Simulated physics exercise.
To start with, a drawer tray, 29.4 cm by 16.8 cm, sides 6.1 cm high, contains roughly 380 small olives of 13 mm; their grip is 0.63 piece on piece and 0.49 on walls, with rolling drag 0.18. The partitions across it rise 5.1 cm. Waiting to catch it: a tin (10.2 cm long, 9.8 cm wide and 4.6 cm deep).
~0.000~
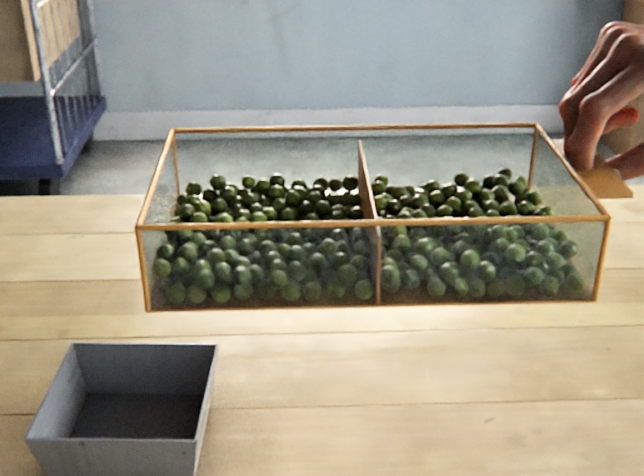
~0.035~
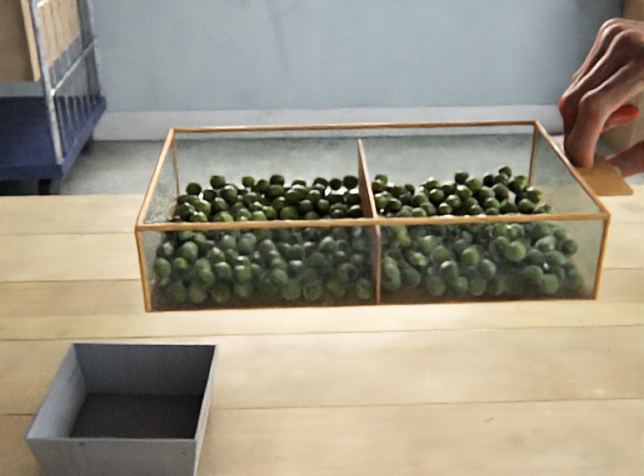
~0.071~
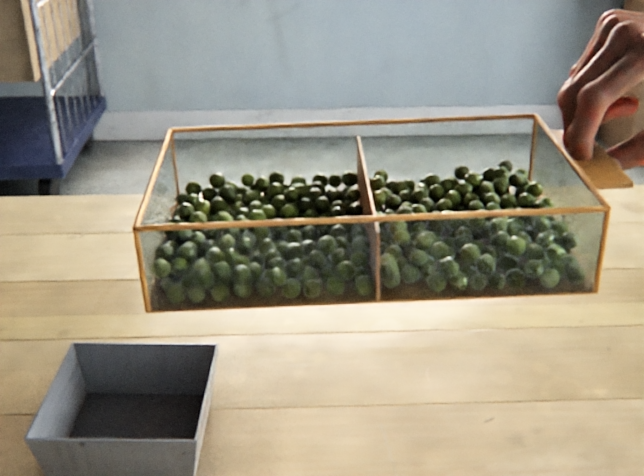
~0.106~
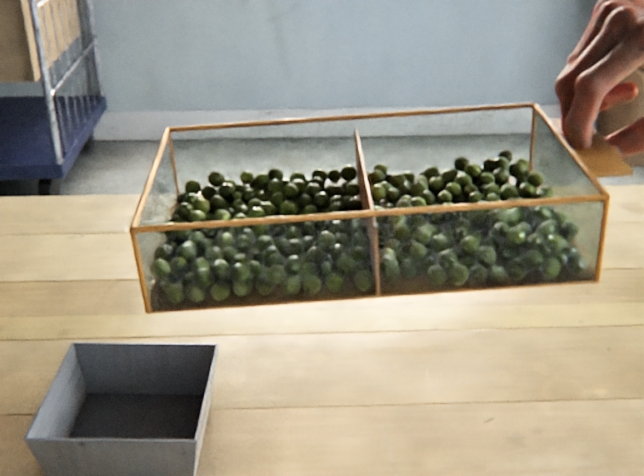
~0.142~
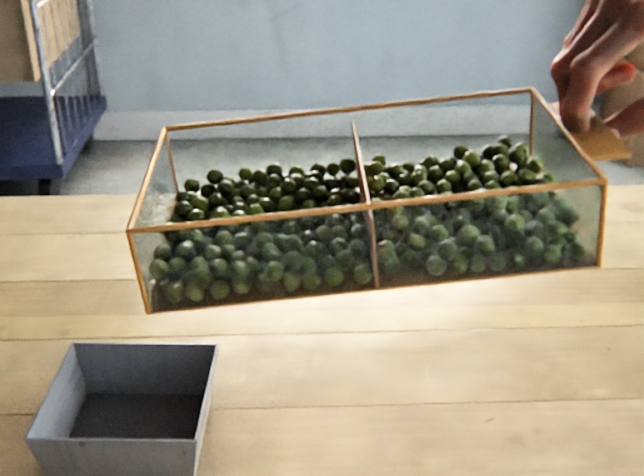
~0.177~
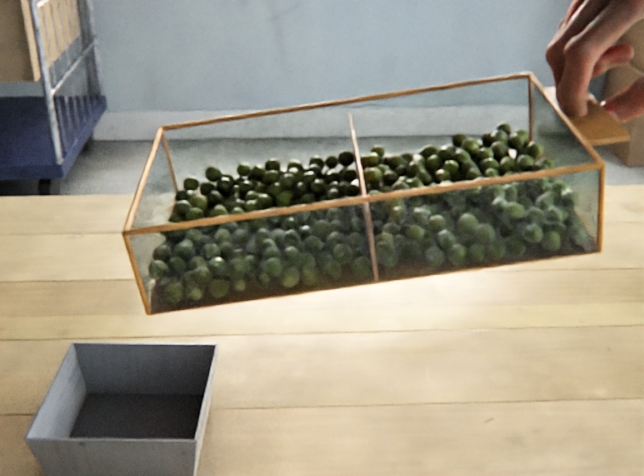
A glass tray of small green olives tilts gradually down to the left as a hand holds its right end.
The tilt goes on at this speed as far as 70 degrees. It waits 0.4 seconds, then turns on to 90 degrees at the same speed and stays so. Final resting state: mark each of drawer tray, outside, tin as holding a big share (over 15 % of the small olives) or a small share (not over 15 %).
Drawer tray: Big share, outside everything: Big share, tin: Small share.
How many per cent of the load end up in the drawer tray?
It comes to roughly 70 in a hundred.
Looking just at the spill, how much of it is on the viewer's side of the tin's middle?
70 %.
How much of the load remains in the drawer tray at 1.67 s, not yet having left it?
About 100 per cent of the load, I'd say.
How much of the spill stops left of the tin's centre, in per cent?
100 %, approximately.
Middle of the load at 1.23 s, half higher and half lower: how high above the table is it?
I'd put it at about 26 centimetres.
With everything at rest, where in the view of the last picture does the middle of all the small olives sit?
Near (113, 259).
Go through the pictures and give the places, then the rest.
The first frame shows drawer tray at (375, 232); tilt 0 degrees; leading edge at (157, 173); tin at (129, 388).
The second frame shows drawer tray at (374, 231); tilt 0 degrees; leading edge at (157, 173).
The third frame shows drawer tray at (373, 228); tilt 1 degrees; leading edge at (155, 173).
The fourth frame shows drawer tray at (370, 222); tilt 3 degrees; leading edge at (152, 174).
The fifth frame shows drawer tray at (366, 215); tilt 6 degrees; low side left; leading edge at (149, 174).
The sixth frame shows drawer tray at (362, 209); tilt 8 degrees; low side left; leading edge at (145, 175); tin at (129, 388). It turns about 70 degrees a second.
After 0.75 s, tilt 48 degrees; drawer tray 100 %; middle of all pieces near (276, 115).
Then, at 1.23 s, tilt 70 degrees; drawer tray 100 %; middle of all pieces near (187, 115).
Then, at 1.67 s, tilt 75 degrees; drawer tray 100 %; middle of all pieces near (168, 125).
After 2.10 s, tilt 90 degrees; drawer tray 90 %, in the air 10 %; middle of all pieces near (104, 157).
In the end, at 3.4 s, drawer tray 70 %, outside 25 %, tin 5 %.
